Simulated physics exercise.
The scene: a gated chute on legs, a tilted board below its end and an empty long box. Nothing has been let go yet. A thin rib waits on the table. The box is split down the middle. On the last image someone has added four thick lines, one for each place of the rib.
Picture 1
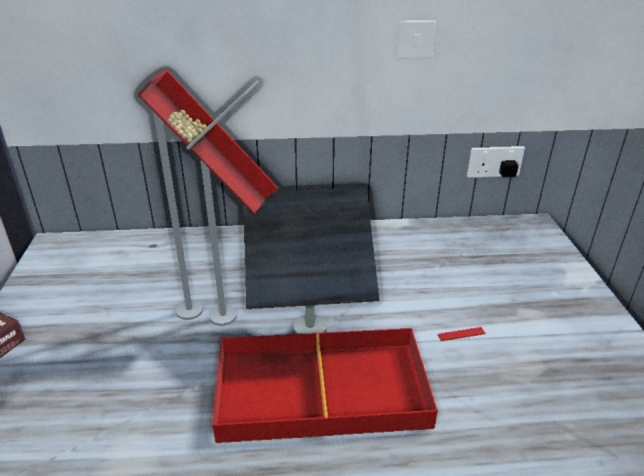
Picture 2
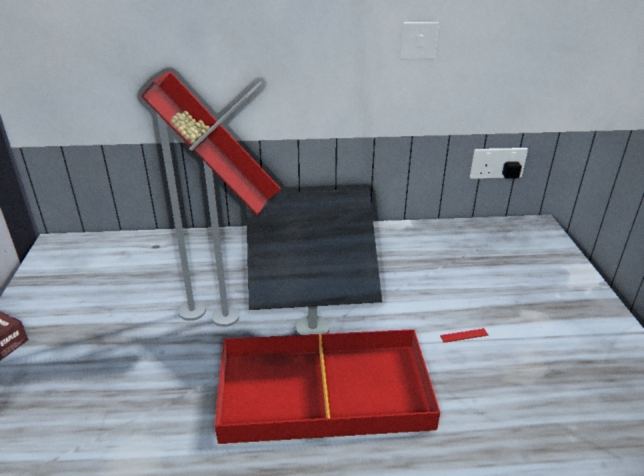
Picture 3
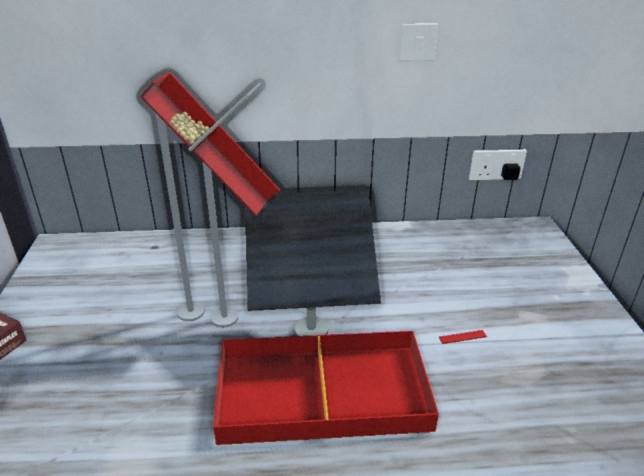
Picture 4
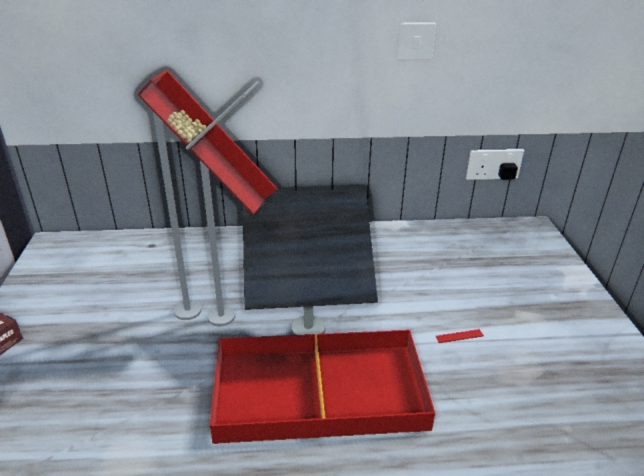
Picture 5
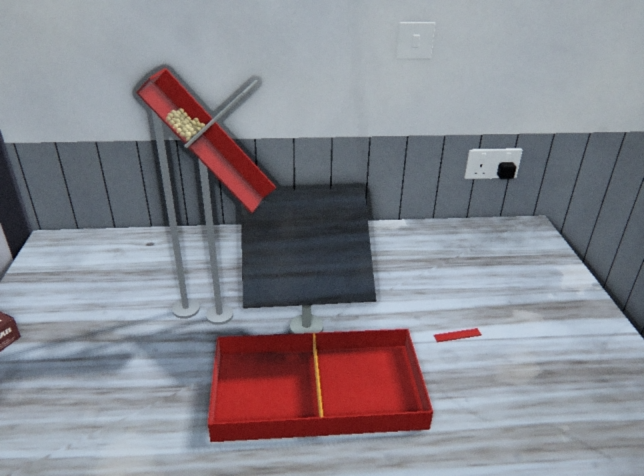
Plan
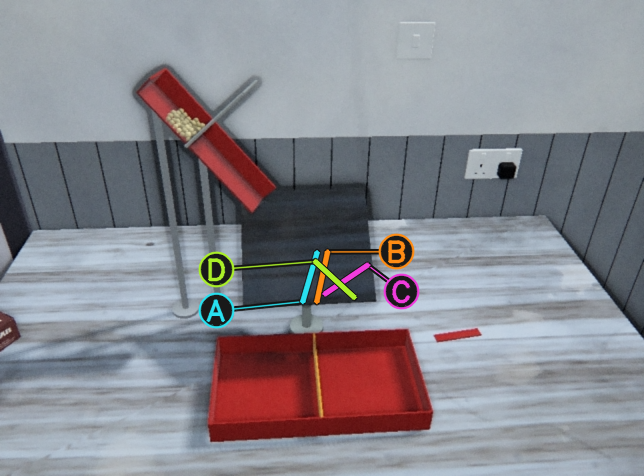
The clip opens on a red chute on grey legs, sloping down to the right with pale beans behind its gate, above a tilted black board and an empty, divided red box. The view shifts very slightly, while the beans, chute, board, box and red strip on the table all stay still.
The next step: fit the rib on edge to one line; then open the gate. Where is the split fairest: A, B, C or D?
Best: C.
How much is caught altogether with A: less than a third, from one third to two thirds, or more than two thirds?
It is more than two thirds.
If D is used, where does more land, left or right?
The right half.
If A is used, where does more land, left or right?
Left.
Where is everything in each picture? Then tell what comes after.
The first frame shows load behind the gate at (187, 129), soya beans; lip of the chute at (259, 206), sloping fairly steeply.
The second frame shows middle of the board at (312, 246), tilted fairly steeply; middle of its low edge at (316, 306); of its high edge at (308, 191).
The third frame shows front corners of the box at (214, 427) and (438, 414); front end of its middle wall at (328, 420).
The fourth frame shows middle of the load at (187, 129); lip at (258, 207).
The fifth frame shows middle of the load at (185, 127); lip at (257, 206).
On the marked copy, line A from (317, 252) to (302, 301); line B from (327, 251) to (316, 301); line C from (367, 265) to (325, 293); line D from (315, 261) to (354, 297).
Choosing A, of what is caught, nearly all in the left half, a small part in the right.
Choosing B, of what is caught, nearly all in the left half, a small part in the right.
Choosing C, of what is caught, about half in the left half, about half in the right.
Choosing D, of what is caught, a small part in the left half, most in the right.
